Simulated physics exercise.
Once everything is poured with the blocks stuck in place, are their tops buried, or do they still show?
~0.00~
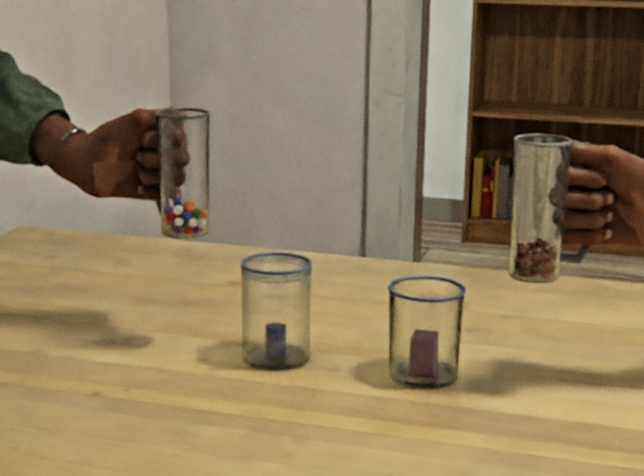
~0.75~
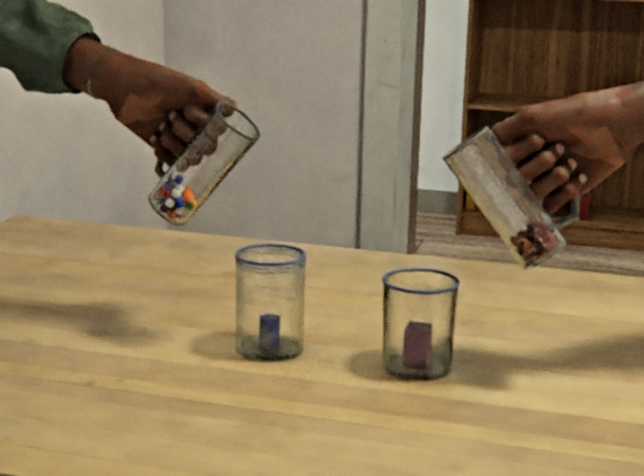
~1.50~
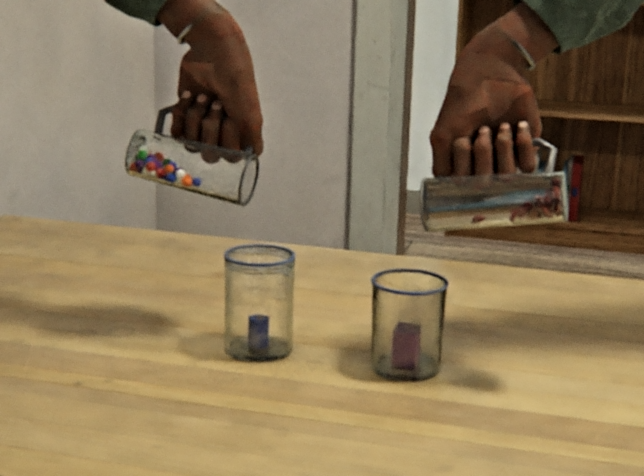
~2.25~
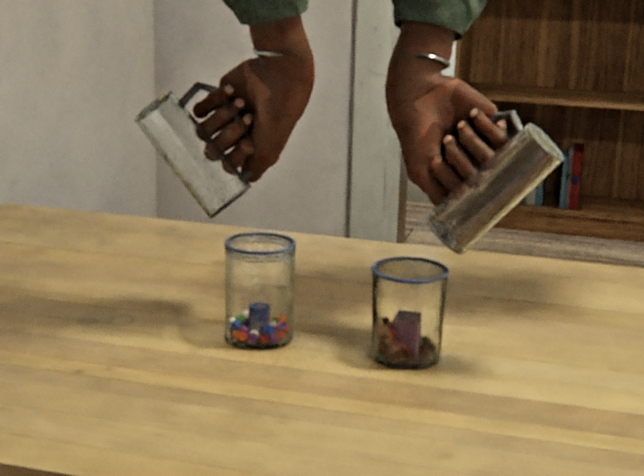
Both tops still show. The blue block stands above the coloured beads in the left glass, and the purple block stands above the brown bits in the right one.
